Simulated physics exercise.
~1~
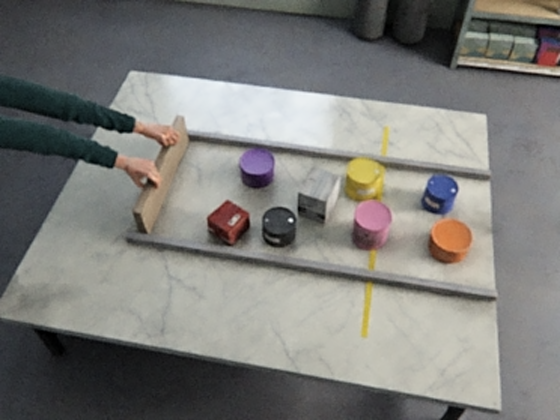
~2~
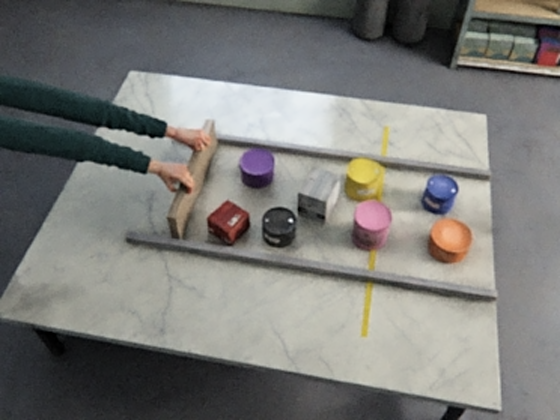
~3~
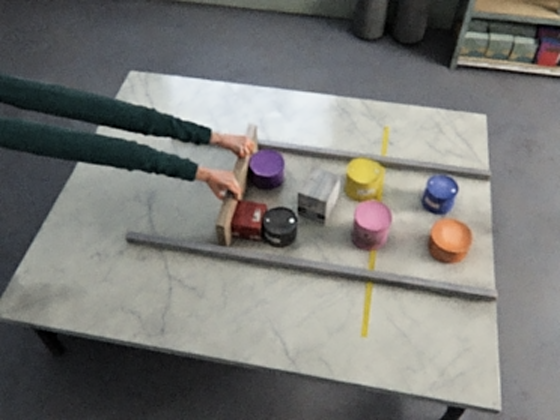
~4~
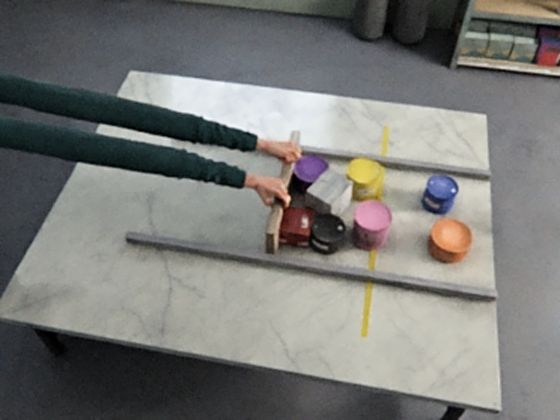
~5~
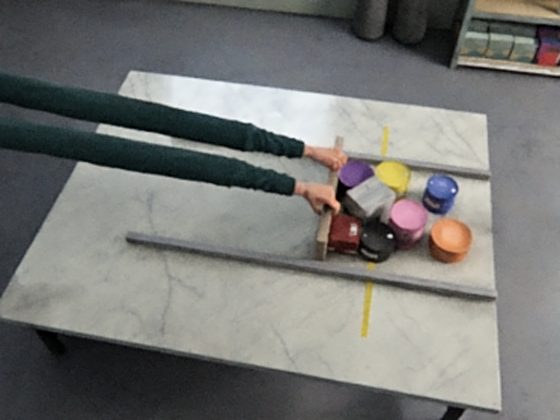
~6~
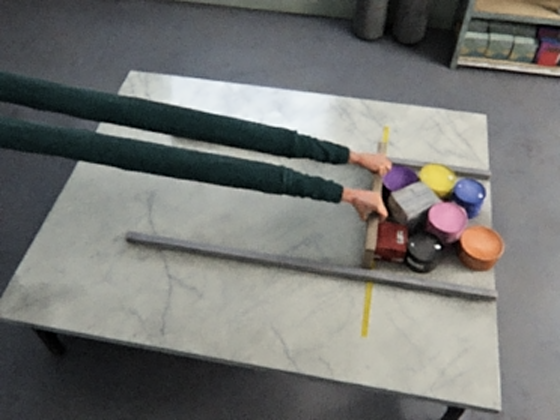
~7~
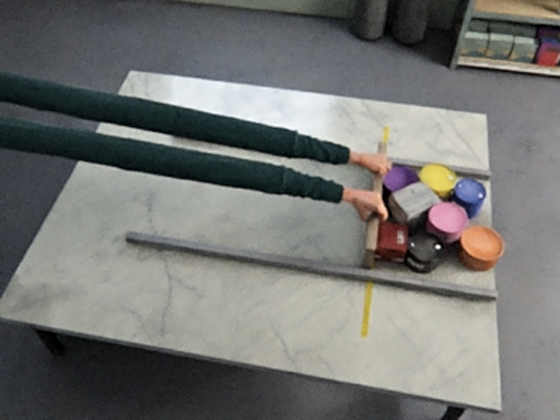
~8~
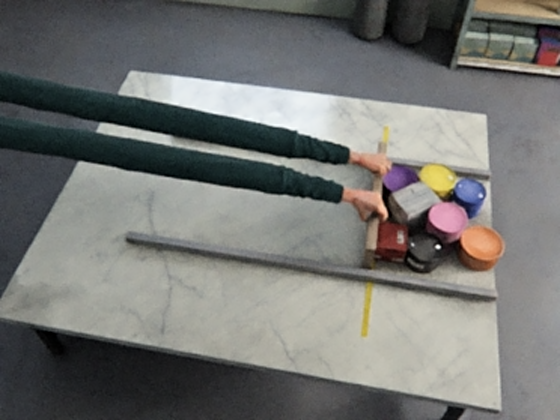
In the video, two hands push a wooden plank rightward between two rails on a marbled table, gathering eight colorful containers and boxes into a cluster. The plank stops at the yellow tape line, with every item still on the table near the right edge.
